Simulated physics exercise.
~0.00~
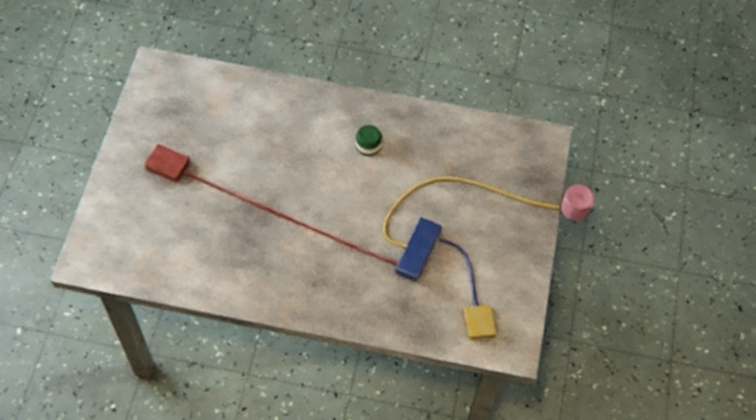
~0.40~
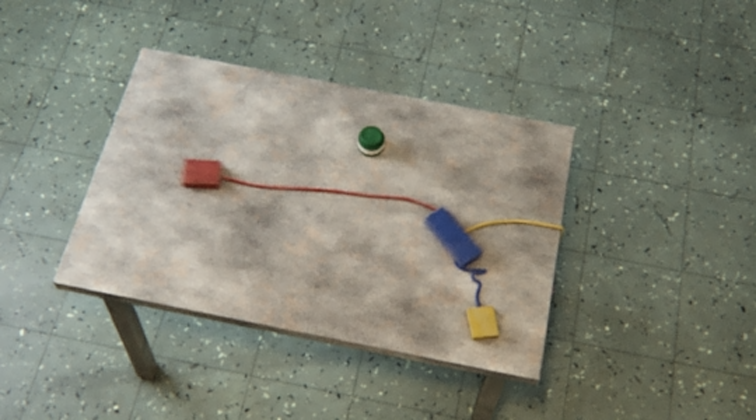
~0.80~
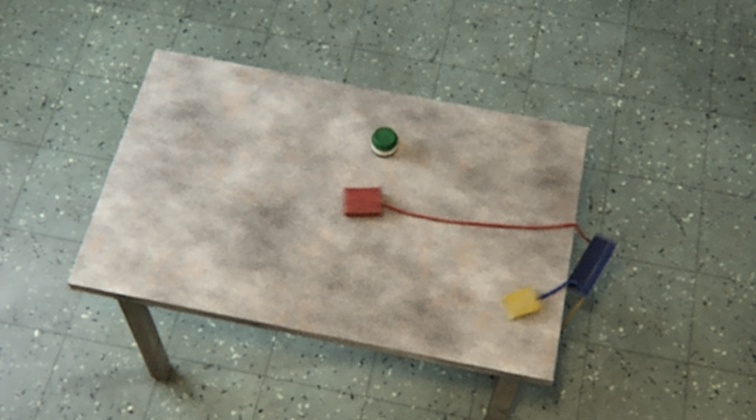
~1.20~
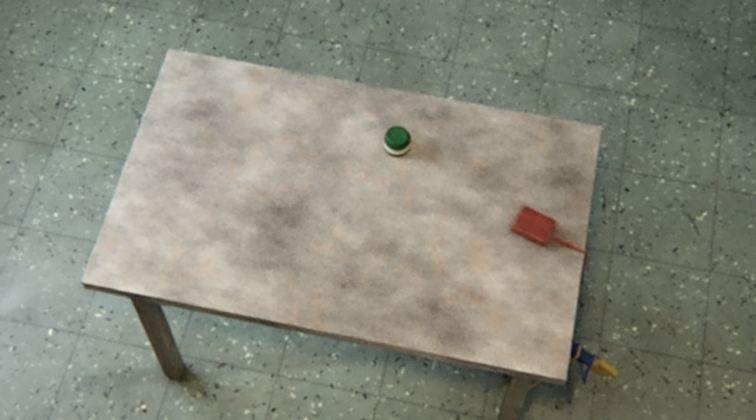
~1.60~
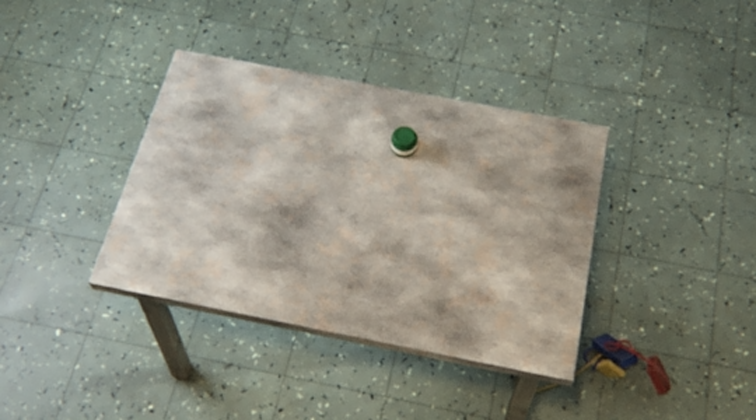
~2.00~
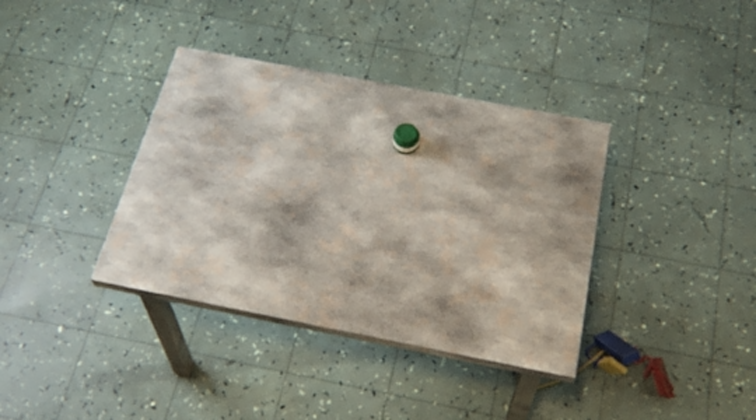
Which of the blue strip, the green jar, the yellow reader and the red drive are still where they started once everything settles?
Only the green jar is still in its place on the table. The blue strip, the yellow reader and the red drive have all been carried over the right edge and lie on the floor.
